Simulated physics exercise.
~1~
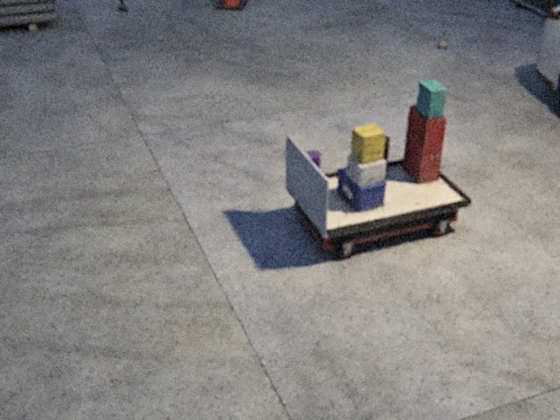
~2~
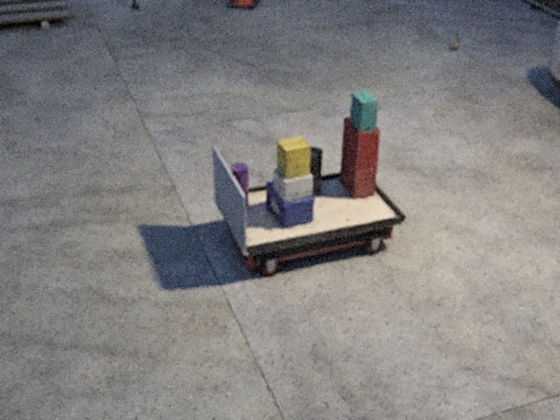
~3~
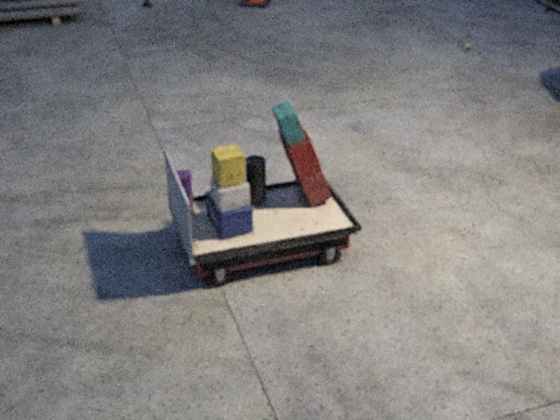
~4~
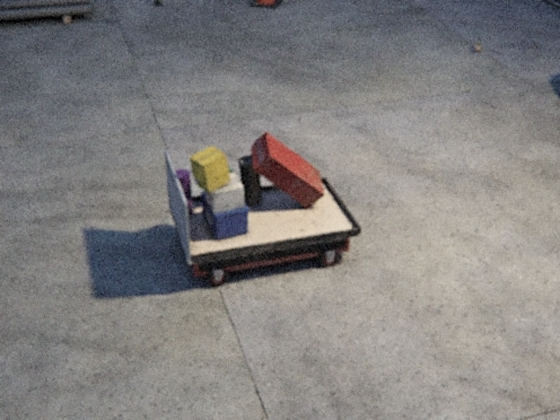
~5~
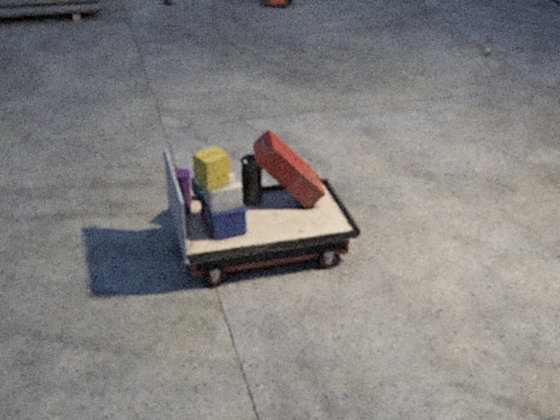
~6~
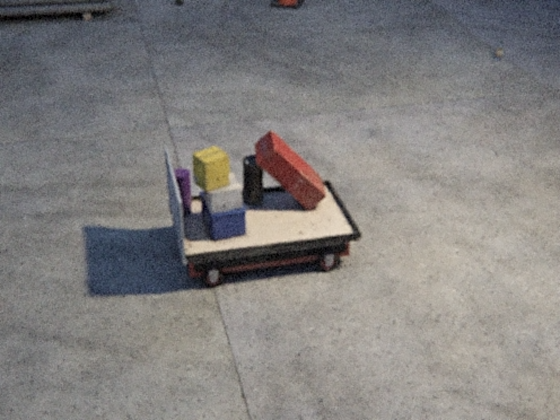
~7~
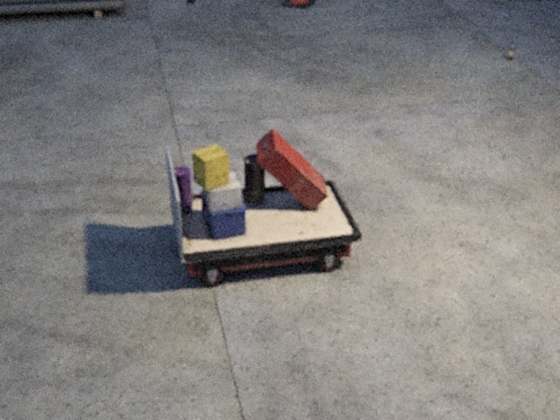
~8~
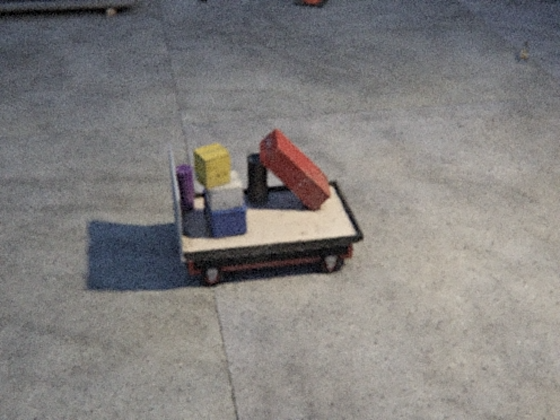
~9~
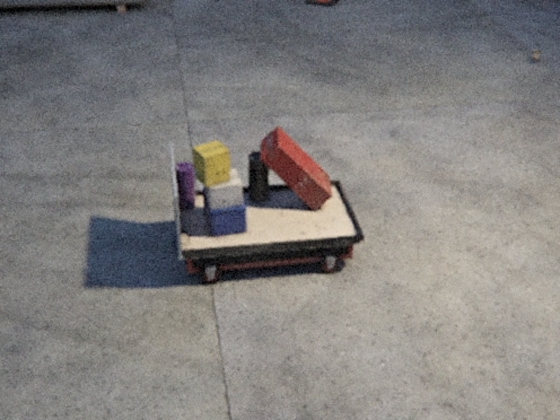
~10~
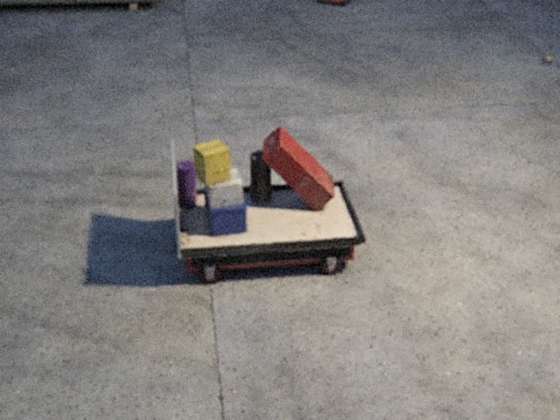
A low cart with a black rim and a pale upright board at its left end rolls leftward across a grey concrete floor, seen from above and to the side. Yellow, white and blue blocks are stacked near the board beside a purple cylinder, with a black cylinder behind and a turquoise box atop a tall red one at right. As the cart stops, the red and turquoise boxes tip left. The turquoise box falls away, while the yellow block tilts, then settles on its stack. The red box ends leaning steeply, the others still standing aboard.
